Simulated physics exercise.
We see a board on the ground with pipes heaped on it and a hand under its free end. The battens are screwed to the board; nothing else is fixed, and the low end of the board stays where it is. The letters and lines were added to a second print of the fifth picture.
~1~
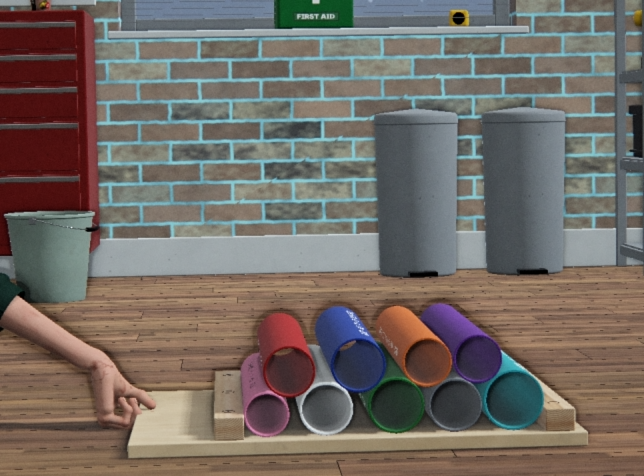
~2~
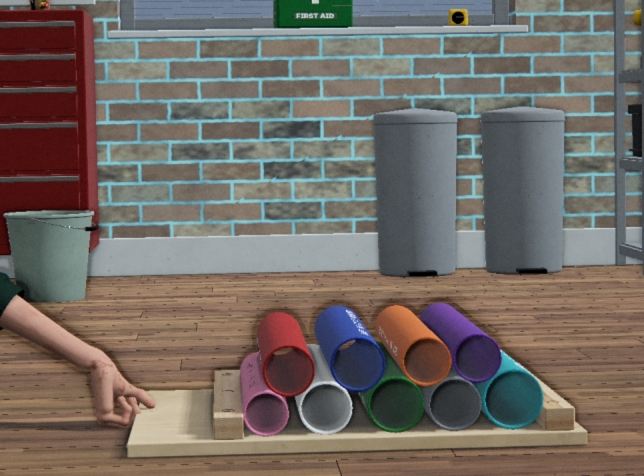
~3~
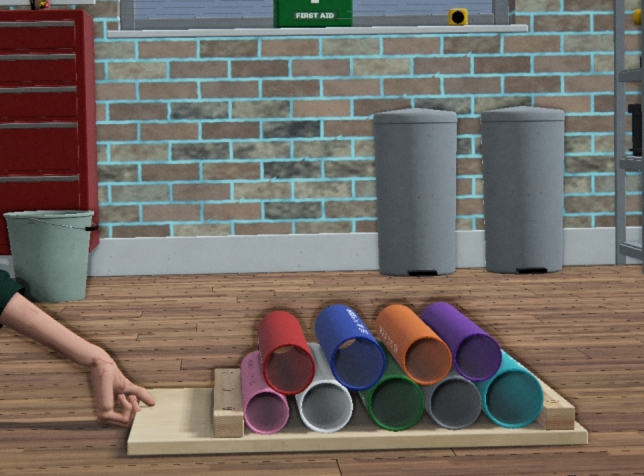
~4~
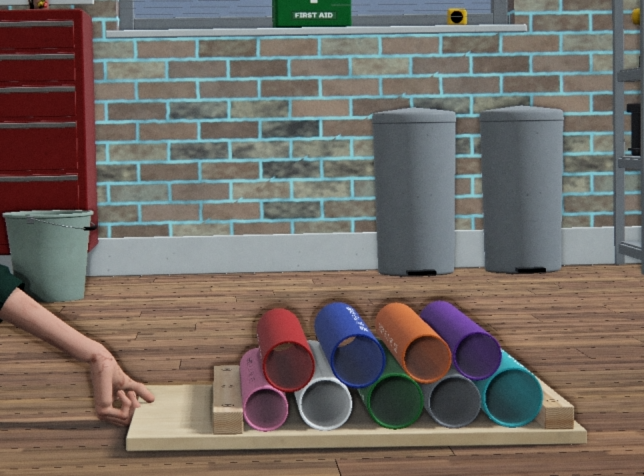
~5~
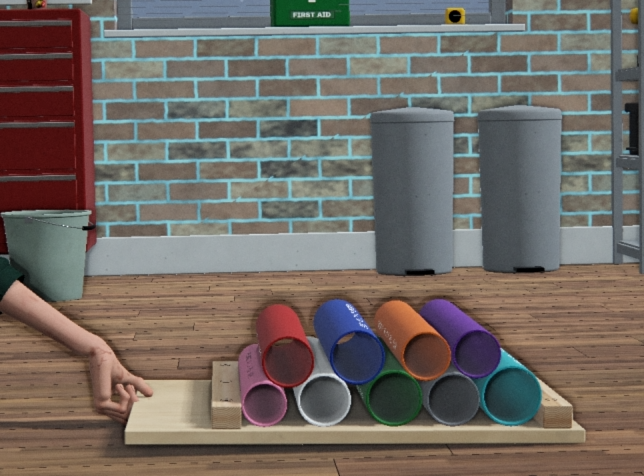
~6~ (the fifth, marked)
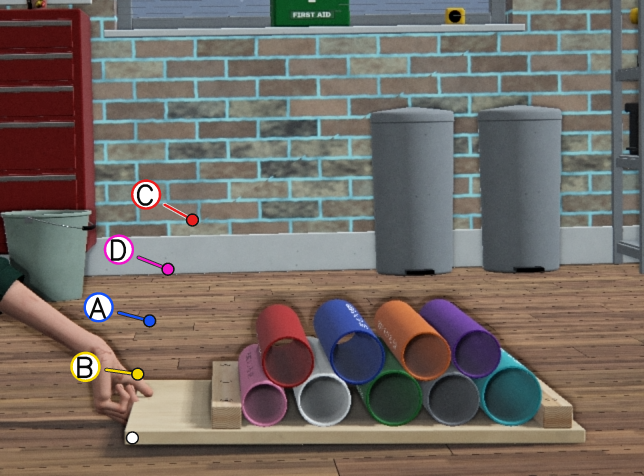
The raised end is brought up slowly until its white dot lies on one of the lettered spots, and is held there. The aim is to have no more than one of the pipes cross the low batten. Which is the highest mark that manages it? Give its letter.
The highest mark that will do is C.
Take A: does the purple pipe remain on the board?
Yes, with A.
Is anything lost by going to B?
At B: No.
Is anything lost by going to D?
No.
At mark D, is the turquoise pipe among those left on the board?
Yes.
On the marked copy, A at (150, 321); B at (138, 374); C at (193, 220); D at (168, 269); the white dot at (132, 438).
With C. Early on, board at 17°.
Further on, board at 30°.
At the end, board at 30°, none over the low batten.
As for the rest, A none over the low batten; B none over the low batten; D none over the low batten.
